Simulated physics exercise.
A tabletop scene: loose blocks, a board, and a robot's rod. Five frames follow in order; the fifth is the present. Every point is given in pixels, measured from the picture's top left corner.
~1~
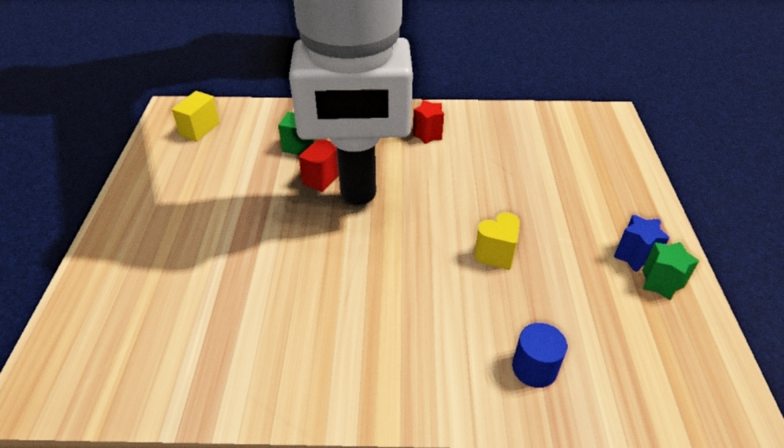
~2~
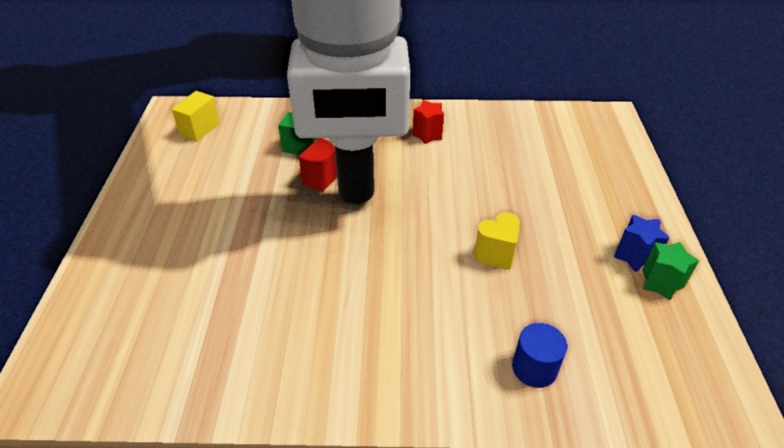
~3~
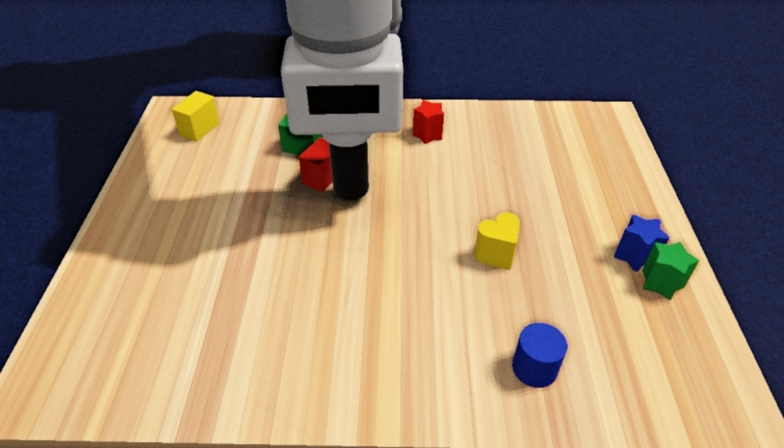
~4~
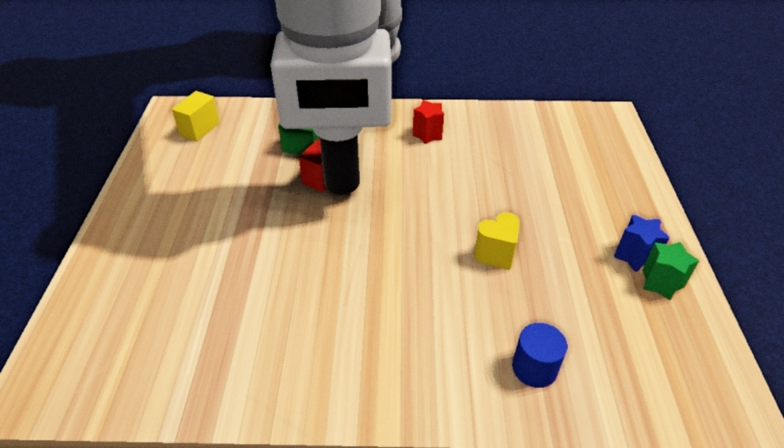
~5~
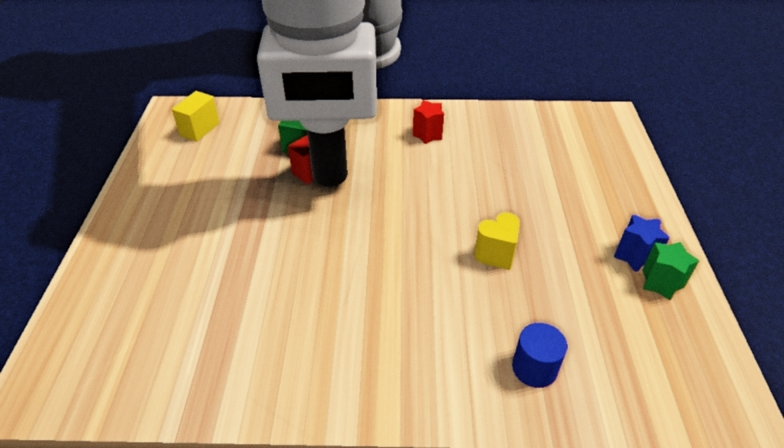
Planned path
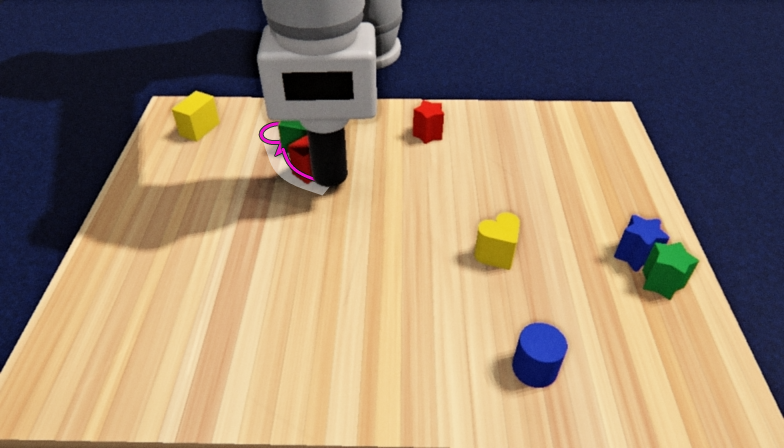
Robot arm with a black rod shifting slightly left and back against a red block on a wooden table of scattered blocks.
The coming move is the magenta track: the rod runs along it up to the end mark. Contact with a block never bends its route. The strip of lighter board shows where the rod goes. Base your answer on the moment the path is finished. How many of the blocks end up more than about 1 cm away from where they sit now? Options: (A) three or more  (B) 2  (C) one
Correct choice: B.
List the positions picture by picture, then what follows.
In the first picture, rod's lower end (358, 194); yellow rectangle (193, 102); green rectangle partly hidden; red rectangle (320, 150).
In the second picture, rod (357, 193); blocks still.
In the third picture, rod (351, 190); blocks still.
In the fourth picture, rod (342, 184); blocks still.
In the fifth picture, rod (330, 177); yellow rectangle (193, 102); green rectangle partly hidden; red rectangle partly hidden.
Drawn move, from (331, 185) by way of (300, 173) and (285, 153) to (277, 133).
One third of the way, rod (297, 164); green rectangle (297, 112), turned 15° anticlockwise; red rectangle (298, 127), turned 45° clockwise.
Two thirds of the way, rod (283, 144); green rectangle (299, 95); red rectangle (290, 108), turned 70° clockwise.
At the end, rod (276, 125); yellow rectangle still; green rectangle (307, 82), turned 25° clockwise; red rectangle (292, 93), turned 85° clockwise.
